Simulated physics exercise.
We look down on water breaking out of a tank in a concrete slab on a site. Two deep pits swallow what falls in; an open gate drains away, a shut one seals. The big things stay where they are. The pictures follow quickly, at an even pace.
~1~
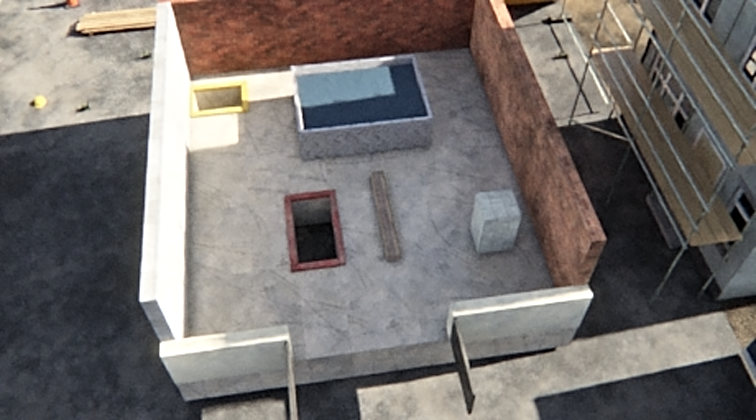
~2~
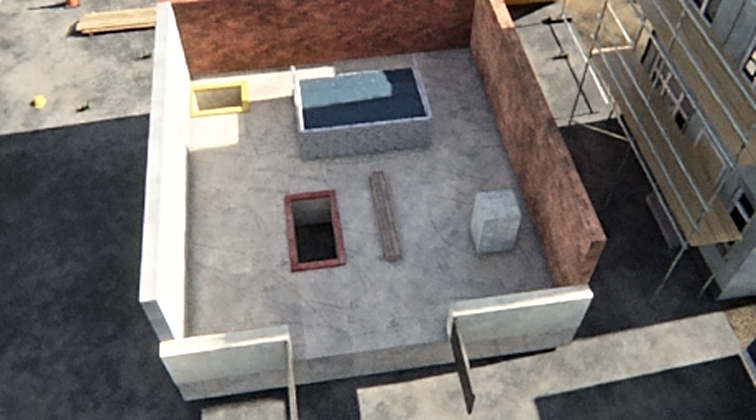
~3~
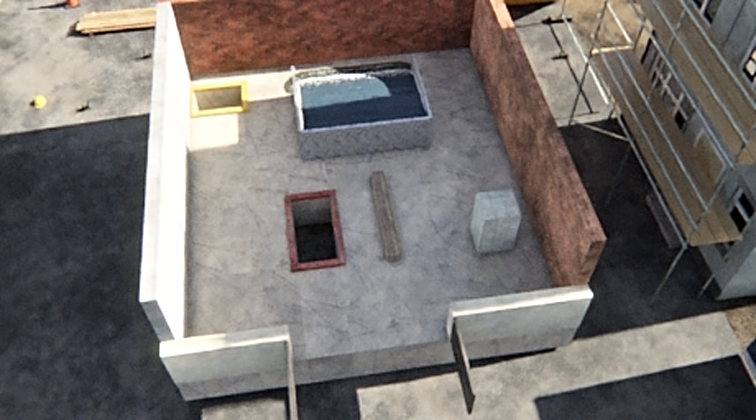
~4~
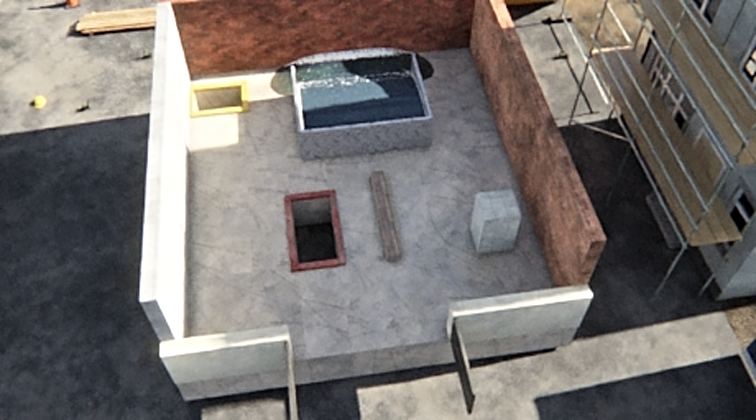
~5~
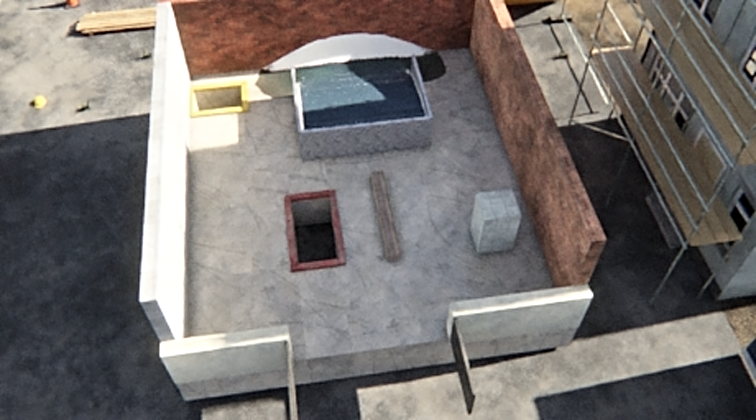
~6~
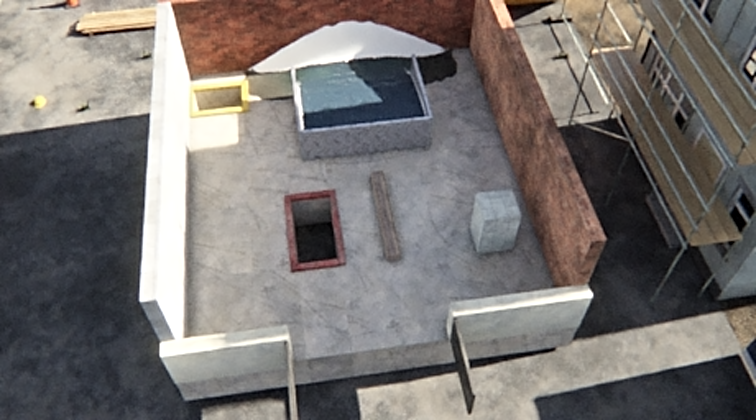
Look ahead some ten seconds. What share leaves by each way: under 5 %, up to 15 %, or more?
One by one: The gate takes between 5 and 15 %; the red pit takes less than 5 %; the yellow pit takes more than 15 %.
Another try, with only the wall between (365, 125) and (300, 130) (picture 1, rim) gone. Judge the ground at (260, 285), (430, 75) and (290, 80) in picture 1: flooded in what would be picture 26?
In turn: Dry, not flooded, free of water.
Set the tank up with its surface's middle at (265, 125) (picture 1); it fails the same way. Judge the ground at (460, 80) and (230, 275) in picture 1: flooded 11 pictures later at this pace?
As listed: Awash, not flooded.
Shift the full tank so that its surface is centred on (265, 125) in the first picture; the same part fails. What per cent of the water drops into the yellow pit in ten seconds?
Per cent: Yellow 45.
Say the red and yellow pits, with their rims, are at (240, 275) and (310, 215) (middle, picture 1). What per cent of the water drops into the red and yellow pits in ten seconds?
Per cent: Red 8, yellow 2.
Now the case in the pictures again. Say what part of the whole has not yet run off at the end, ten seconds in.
Near 60 in a hundred.
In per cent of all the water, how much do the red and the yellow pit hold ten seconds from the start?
Near 0 and 30 in a hundred.
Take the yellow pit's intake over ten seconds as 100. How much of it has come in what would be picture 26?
Some 55 per cent.
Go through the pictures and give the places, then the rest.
In the first frame, the open tank at (360, 95) is whole and still.
In the second frame, water pours out on the open tank's far side and has run to a hidden place.
In the third frame, the front is at a hidden place, out from the gap on the open tank's far side.
In the fourth frame, water pours out on the open tank's far side and has run to (422, 61).
In the fifth frame, water pours out on the open tank's far side and has run to (433, 52).
In the sixth frame, water pours out on the open tank's far side and has run to (448, 51).
A moment on, water covers 15 % of the floor; the gate 0 %, the red pit 0 %, the yellow pit 1 %.
Next, water covers 25 % of the floor; the gate 0 %, the red pit 0 %, the yellow pit 7 %.
Then, water covers 45 % of the floor; the gate 0 %, the red pit 0 %, the yellow pit 17 %.
Later, water covers 65 % of the floor; the gate 3 %, the red pit 0 %, the yellow pit 23 %.
In the end, water covers 80 % of the floor; the gate 11 %, the red pit 0 %, the yellow pit 29 %.
